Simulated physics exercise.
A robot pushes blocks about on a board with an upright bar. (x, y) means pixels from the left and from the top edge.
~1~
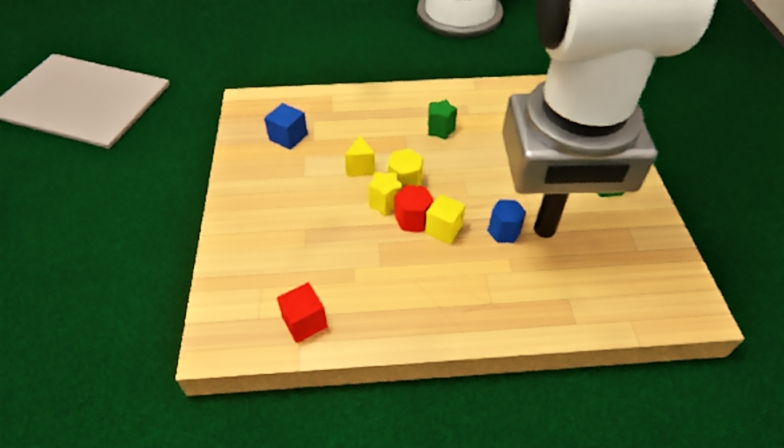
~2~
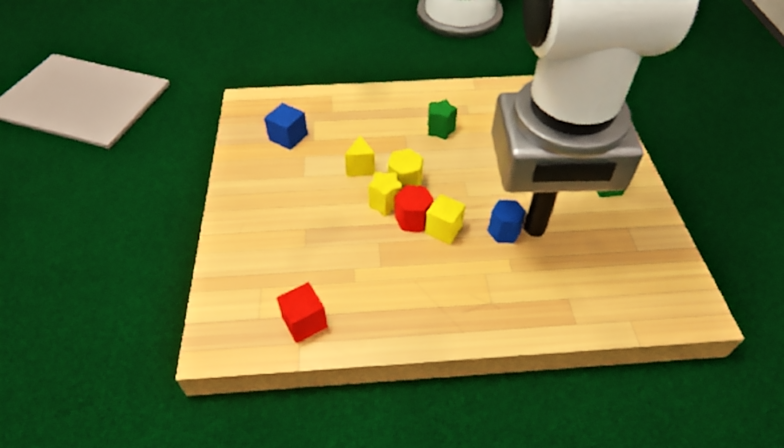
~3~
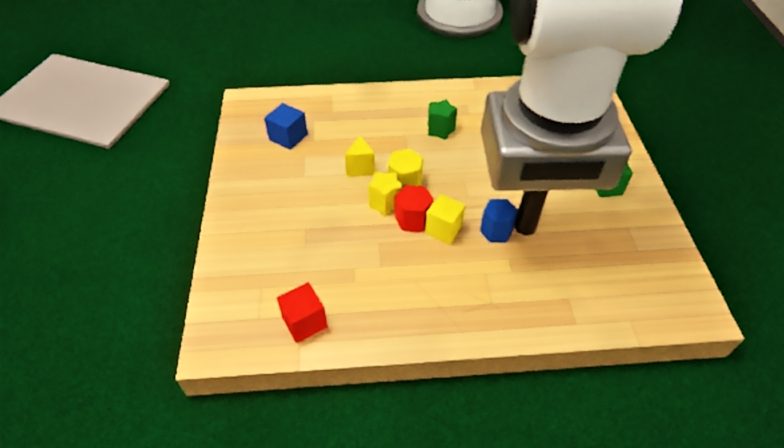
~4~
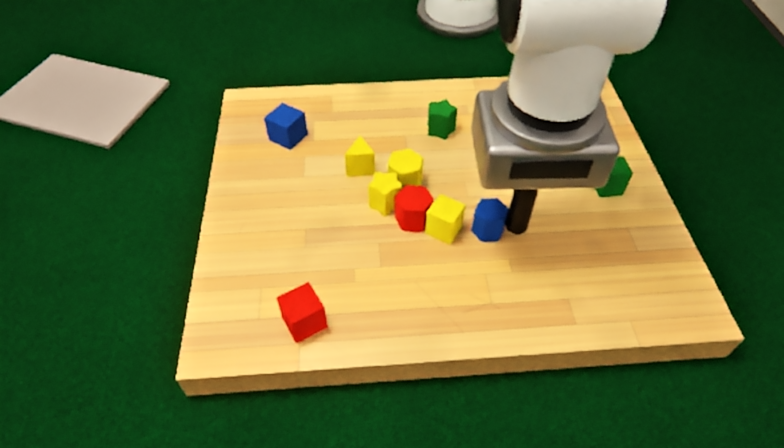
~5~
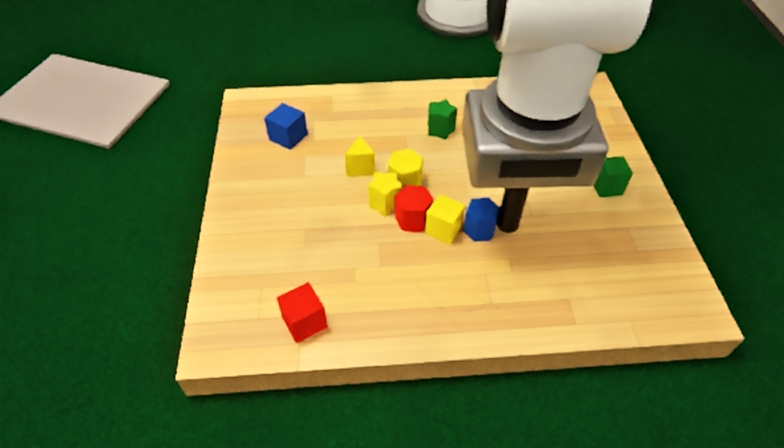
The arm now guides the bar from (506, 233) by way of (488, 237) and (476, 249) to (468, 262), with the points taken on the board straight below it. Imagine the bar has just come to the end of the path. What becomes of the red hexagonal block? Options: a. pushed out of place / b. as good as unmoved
Option a.
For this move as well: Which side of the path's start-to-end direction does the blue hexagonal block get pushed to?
The shift is rightward.
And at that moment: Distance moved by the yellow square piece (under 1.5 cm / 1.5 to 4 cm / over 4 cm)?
Between 1.5 and 4 cm.
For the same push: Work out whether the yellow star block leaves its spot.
It is moved from its place.
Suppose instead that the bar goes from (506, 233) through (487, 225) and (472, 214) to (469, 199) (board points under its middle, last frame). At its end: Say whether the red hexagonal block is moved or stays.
Put simply, it goes somewhere else.
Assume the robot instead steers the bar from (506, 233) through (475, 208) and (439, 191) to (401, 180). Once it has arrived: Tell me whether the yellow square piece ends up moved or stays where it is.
It gets displaced.
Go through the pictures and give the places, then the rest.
The first picture shows bar's lower end (544, 230); yellow star block (385, 181); red hexagonal block (415, 197); yellow square piece (446, 208); blue hexagonal block (509, 210).
The second picture shows bar (535, 229); blocks still.
The third picture shows bar (525, 227); blue hexagonal block (501, 209).
The fourth picture shows bar (516, 226); blue hexagonal block (492, 209).
The fifth picture shows bar (508, 225); yellow star block (385, 181); red hexagonal block (415, 197); yellow square piece (446, 208); blue hexagonal block (484, 208).
On the path given first. Halfway along, bar (482, 234); yellow star block (376, 177); red hexagonal block (397, 195), turned 20° clockwise; yellow square piece (425, 211); blue hexagonal block (458, 214).
At the end, bar (469, 254); yellow star block (376, 177); red hexagonal block (397, 195), turned 20° clockwise; yellow square piece (424, 211); blue hexagonal block (457, 214).
